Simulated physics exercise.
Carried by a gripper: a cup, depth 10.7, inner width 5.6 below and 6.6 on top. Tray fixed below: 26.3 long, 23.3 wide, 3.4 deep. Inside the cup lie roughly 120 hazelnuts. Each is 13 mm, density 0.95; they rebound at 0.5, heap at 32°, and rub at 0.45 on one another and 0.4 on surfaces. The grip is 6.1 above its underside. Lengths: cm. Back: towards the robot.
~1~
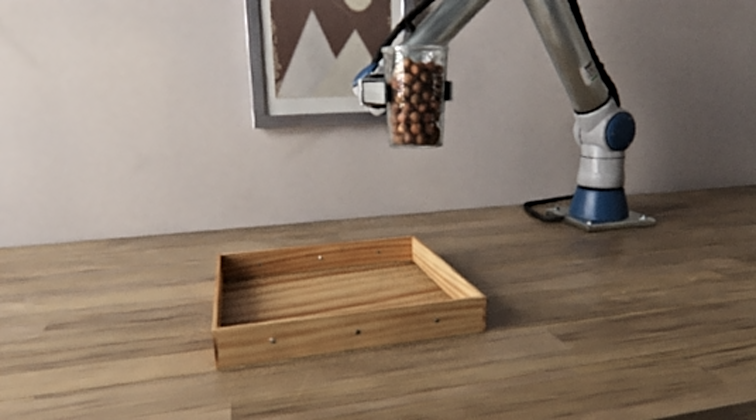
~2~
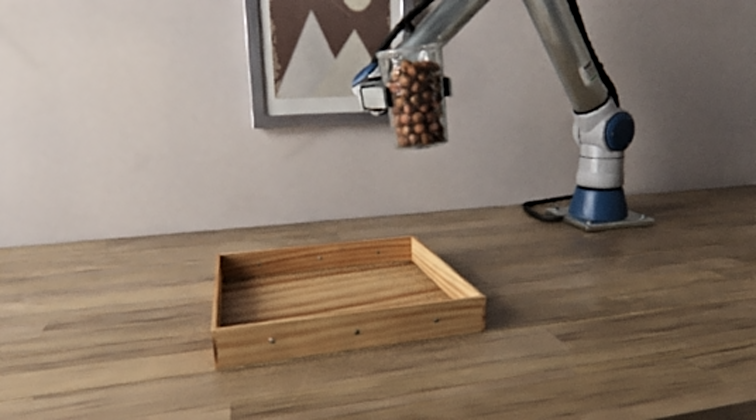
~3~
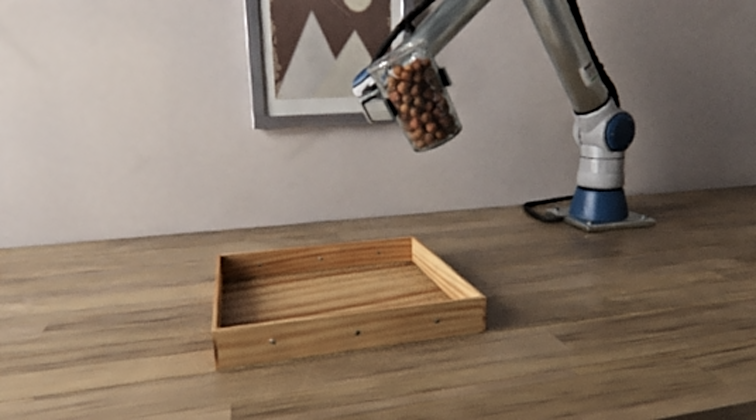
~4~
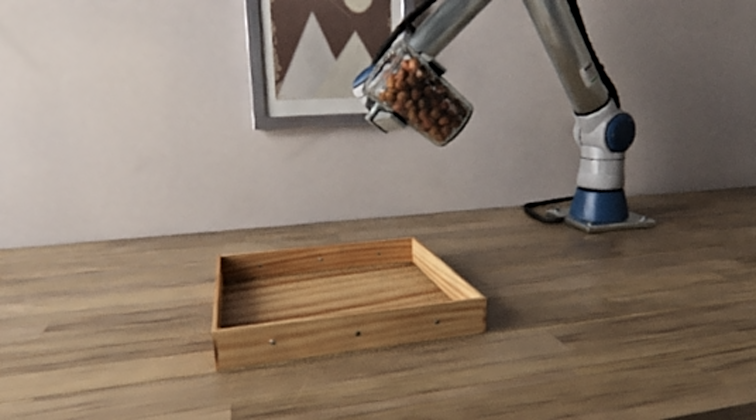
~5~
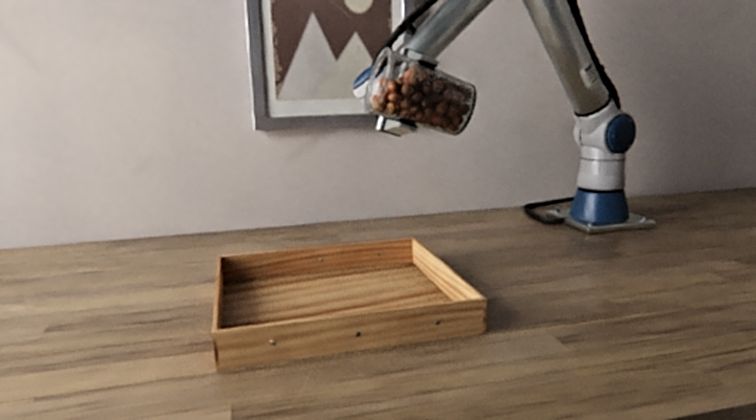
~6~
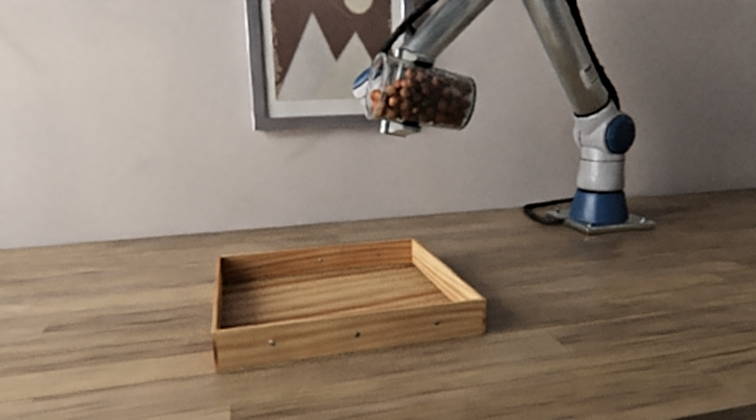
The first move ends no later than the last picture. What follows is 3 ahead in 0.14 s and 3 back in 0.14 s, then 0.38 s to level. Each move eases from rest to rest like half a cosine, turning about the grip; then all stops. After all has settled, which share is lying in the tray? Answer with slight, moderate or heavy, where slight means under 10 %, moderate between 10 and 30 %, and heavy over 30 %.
Moderate, between 10 and 30 %.
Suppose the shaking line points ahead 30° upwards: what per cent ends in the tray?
Some 15 in a hundred.
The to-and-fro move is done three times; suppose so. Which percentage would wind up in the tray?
In that case some 35 per cent.
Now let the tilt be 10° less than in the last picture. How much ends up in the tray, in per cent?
I'd put it at around 5 per cent.
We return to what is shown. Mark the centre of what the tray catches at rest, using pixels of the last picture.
Roughly at (307, 298) in the last picture.
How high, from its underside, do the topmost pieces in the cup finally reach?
Around 9.5 cm up.
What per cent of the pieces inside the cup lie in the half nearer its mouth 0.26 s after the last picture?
55 per cent.
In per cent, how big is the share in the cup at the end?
About 85 %.
Then, 0.26 s later, tilted 78° forward, highest piece 26 above the table; 106 in the cup, 9 in flight or on a rim.
Then, 0.53 s later, tilted 21° forward, highest piece 28 above the table; 98 in the cup, 15 in the tray, 2 in flight or on a rim.
Then, 0.86 s later, level, highest piece 28 above the table; 98 in the cup, 17 in the tray.
Then, 1.91 s later, level, highest piece 28 above the table; 98 in the cup, 17 in the tray.
At rest, 98 in the cup, 17 in the tray. That is 15 % in the tray.
